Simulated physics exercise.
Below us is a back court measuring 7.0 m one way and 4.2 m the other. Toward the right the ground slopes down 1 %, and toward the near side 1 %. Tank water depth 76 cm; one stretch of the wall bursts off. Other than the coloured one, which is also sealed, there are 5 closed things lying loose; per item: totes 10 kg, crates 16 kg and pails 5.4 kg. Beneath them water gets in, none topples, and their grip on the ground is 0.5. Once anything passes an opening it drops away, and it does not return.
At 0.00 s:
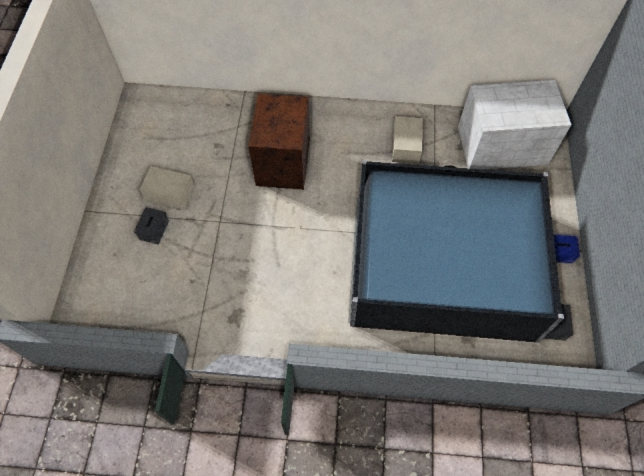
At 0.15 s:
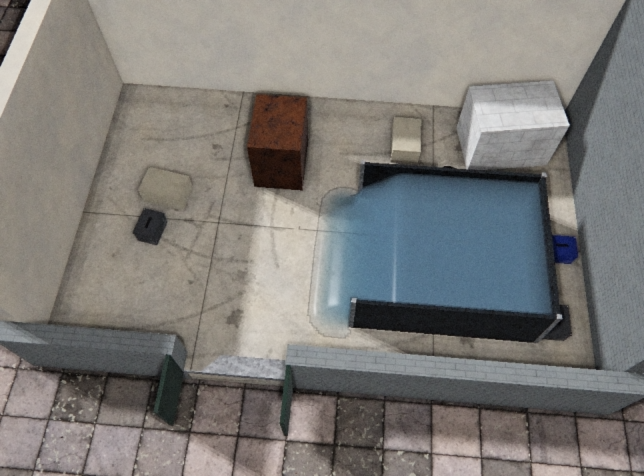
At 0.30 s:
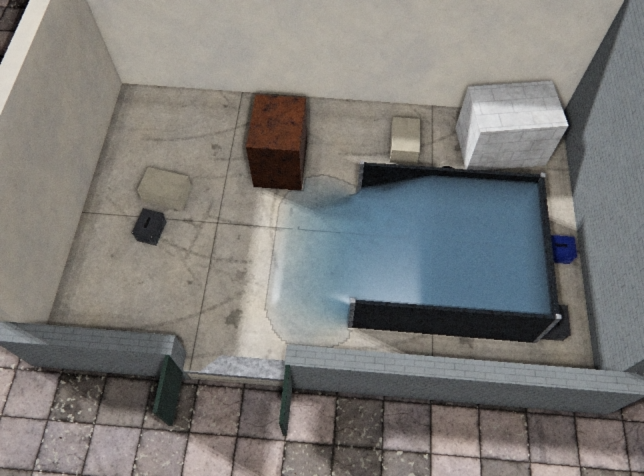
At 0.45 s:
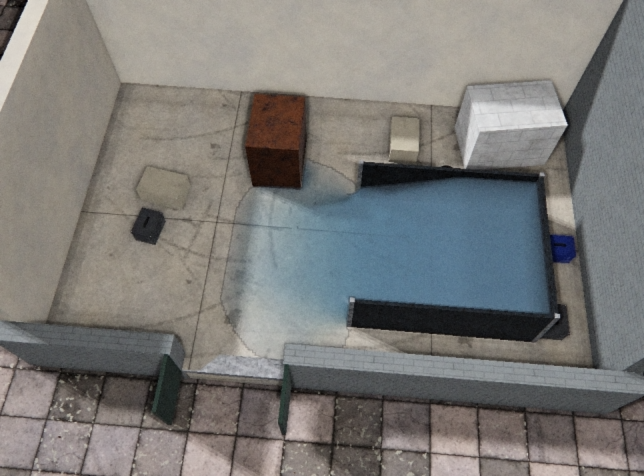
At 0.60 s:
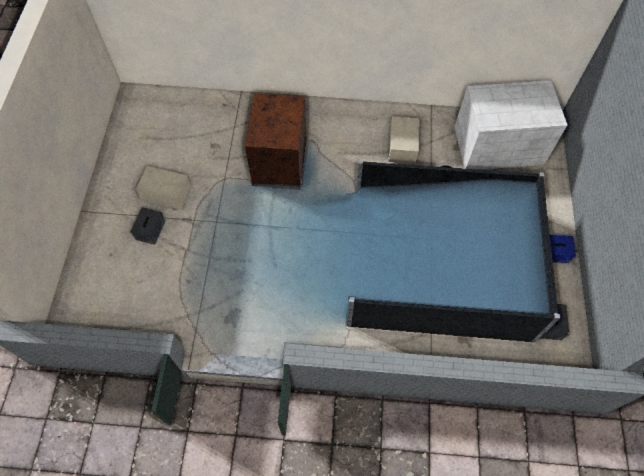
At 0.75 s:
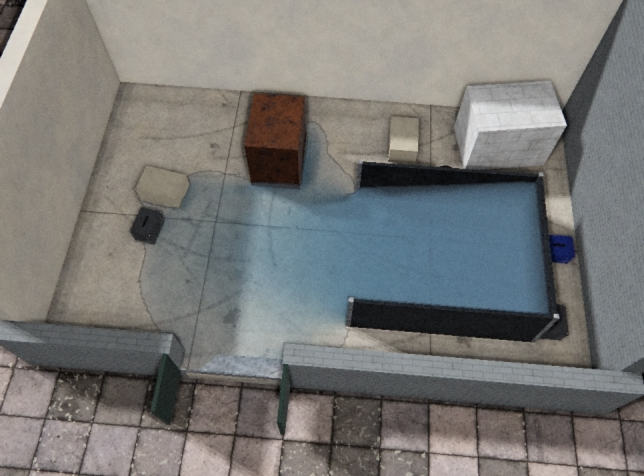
A large dark-sided tank of blue water sits at the right of a walled, paved court, seen from above by a still camera. A rust-brown box stands left of it, a white block and small beige box behind, a blue object at its right, and a beige and a dark grey piece lie at left. The tank's left side opens and water spreads leftward across the floor, around the brown box and up to the left pieces, while the objects stay put.
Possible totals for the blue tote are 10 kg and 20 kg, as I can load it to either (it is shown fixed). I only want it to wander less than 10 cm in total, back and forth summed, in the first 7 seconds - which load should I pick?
You need the lighter load.
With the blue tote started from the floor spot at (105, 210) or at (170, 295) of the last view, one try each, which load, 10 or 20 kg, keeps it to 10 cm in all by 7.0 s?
No option, then no option.
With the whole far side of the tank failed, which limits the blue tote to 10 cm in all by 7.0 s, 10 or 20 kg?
Then, in short, both are too little.
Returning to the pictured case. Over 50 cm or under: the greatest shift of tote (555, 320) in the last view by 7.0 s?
Answer: Short of it.
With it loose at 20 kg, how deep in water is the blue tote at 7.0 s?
Close to 5 cm deep.
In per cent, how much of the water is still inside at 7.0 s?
Close to 80 in a hundred parts remain.
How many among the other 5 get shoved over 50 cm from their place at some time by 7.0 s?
Count: 4.
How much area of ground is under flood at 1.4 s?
The covered patch comes to about 17 m2.
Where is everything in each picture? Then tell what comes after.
The blue tote at (563, 245), on the bottom; water covers 4.3 m2; 0 of 6 have shifted, in the first frame.
The blue tote at (562, 245) rests on the ground; water covers 5.4 m2; 0 of 6 have shifted, in the second frame.
The blue tote at (561, 245), on the bottom; water covers 6.8 m2; 0 of 6 have shifted, in the third frame.
The blue tote at (560, 245) rests on the ground; water covers 8.4 m2; 0 of 6 have shifted, in the fourth frame.
The blue tote at (559, 245) rests on the ground; 10.1 m2 under water; 0 of 6 have shifted, in the fifth frame.
The blue tote at (559, 245) rests on the ground; 11.7 m2 under water; 0 of 6 have shifted, in the sixth frame.
After 1.4 s the blue tote would be 0 cm from its start with 10 kg and 0 cm from its start with 20 kg; 0 cm of water round it then.
After 3.1 s the blue tote would be 0 cm from its start with 10 kg and 0 cm from its start with 20 kg; 0 cm of water round it then.
After 4.9 s the blue tote would be 0 cm from its start with 10 kg and 0 cm from its start with 20 kg; 0 cm of water round it then.
After 7.0 s the blue tote would be 3 cm from its start with 10 kg and 0 cm from its start with 20 kg; 5 cm of water round it then.
